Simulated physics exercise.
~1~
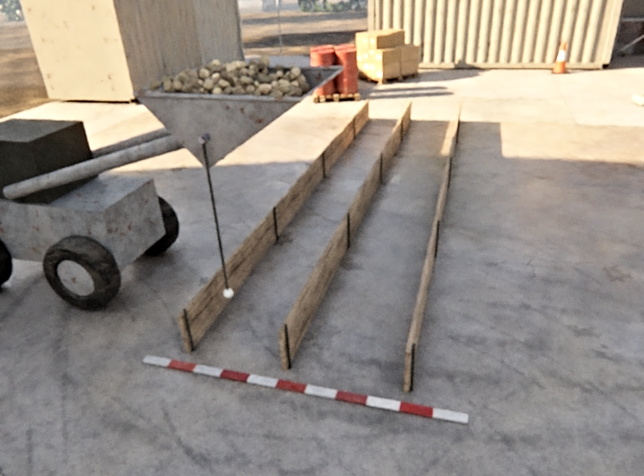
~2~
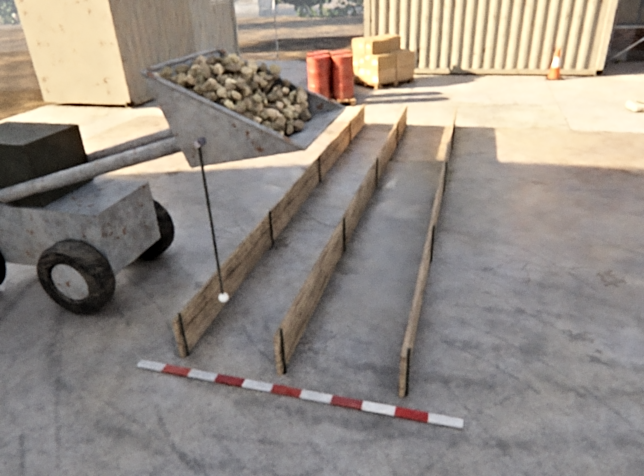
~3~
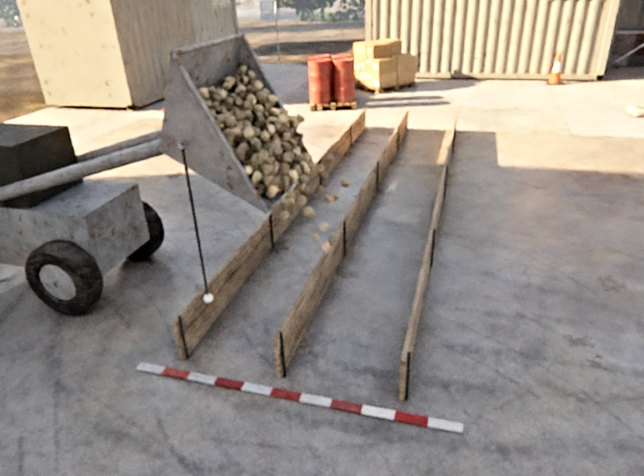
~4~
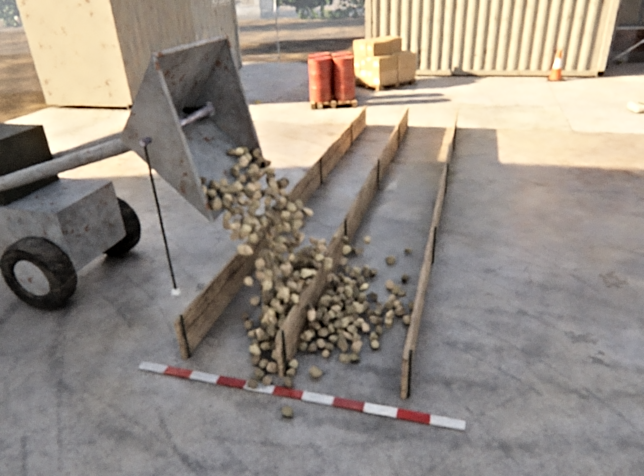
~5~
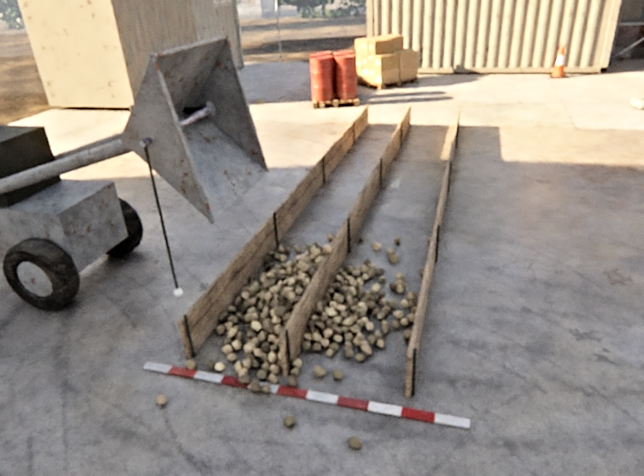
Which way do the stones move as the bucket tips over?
The stones move down, sliding out of the bucket and falling to the ground between the boards.
